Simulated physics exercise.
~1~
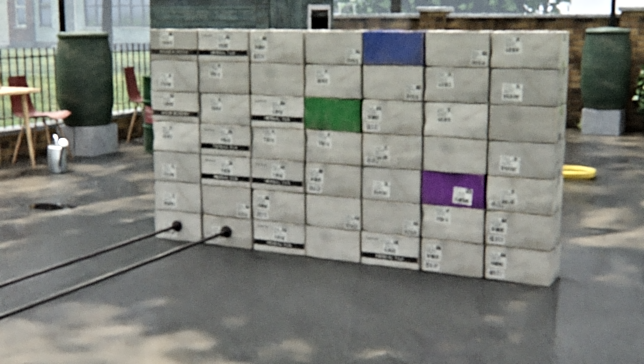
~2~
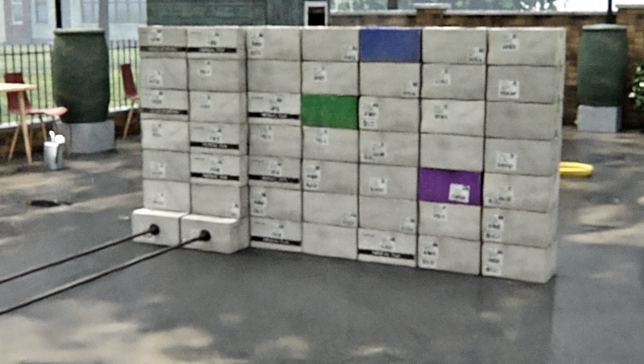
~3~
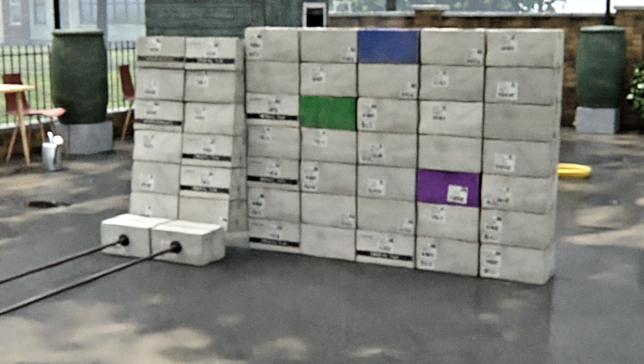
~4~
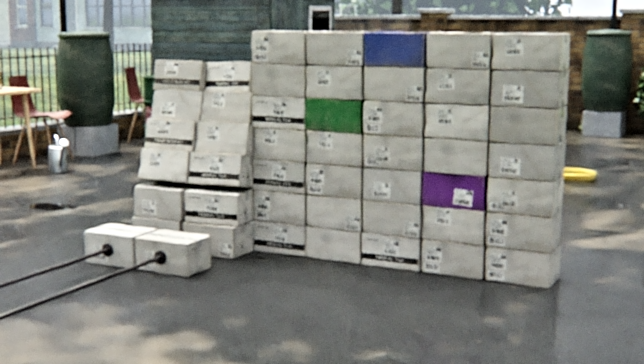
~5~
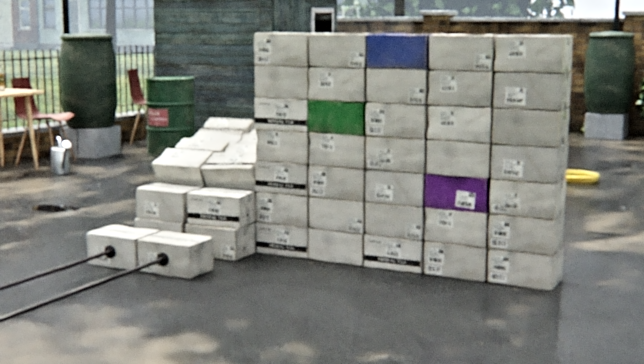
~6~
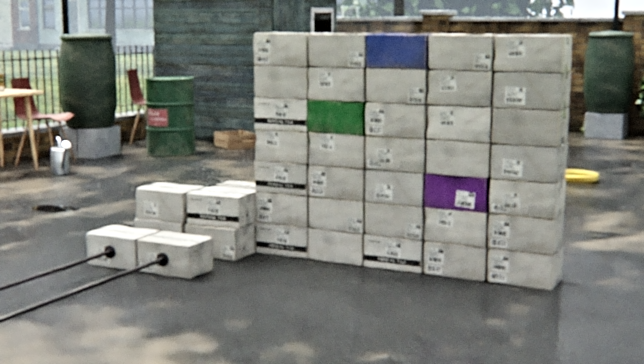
Two left columns of a pale parcel wall dropping and toppling backward after rods pull out two bottom parcels, the rest standing.
